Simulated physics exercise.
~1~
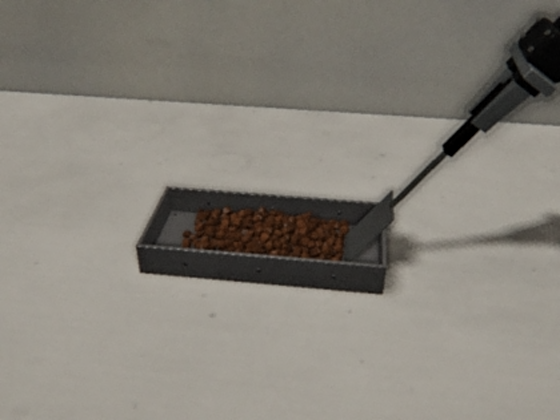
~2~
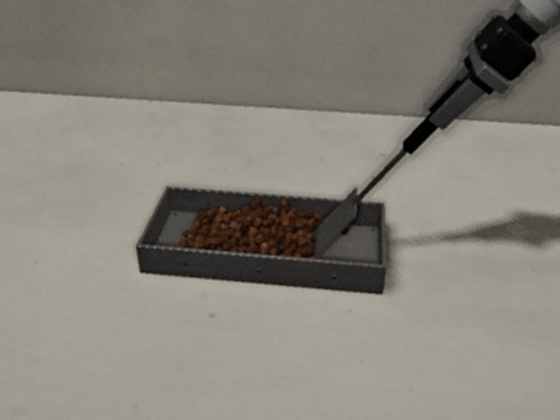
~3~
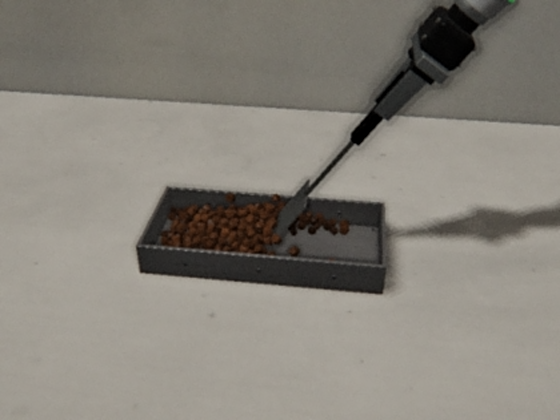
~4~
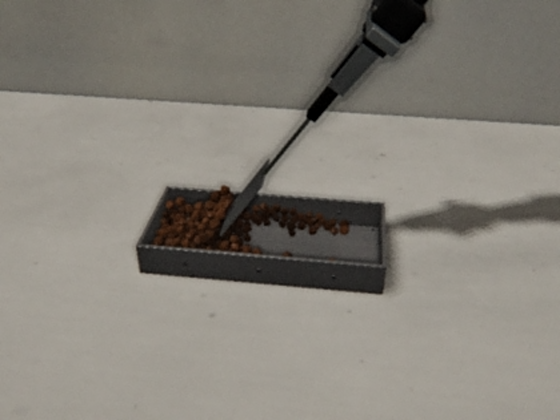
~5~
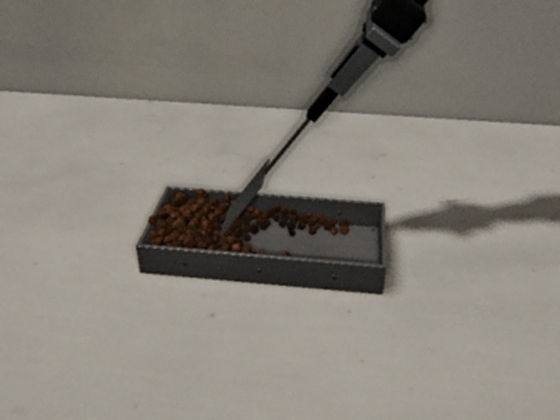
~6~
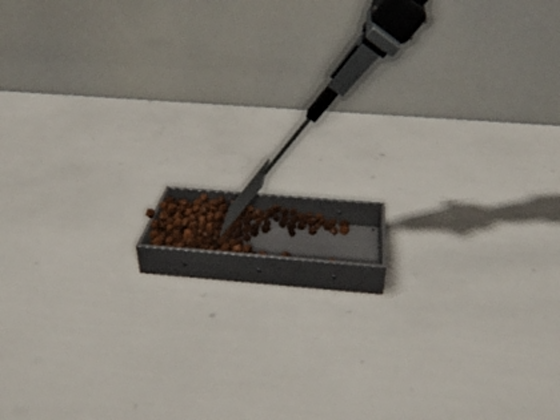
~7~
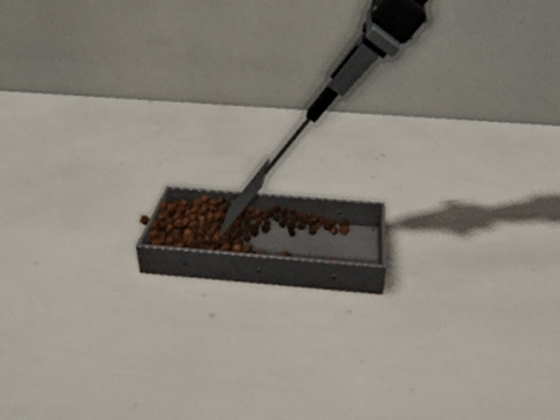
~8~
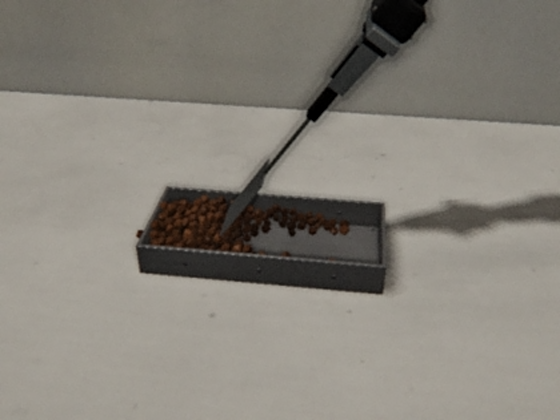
Spatula on a robotic arm pushing brown pellets leftward in a gray tray, then stopping as one pellet tips over the end.
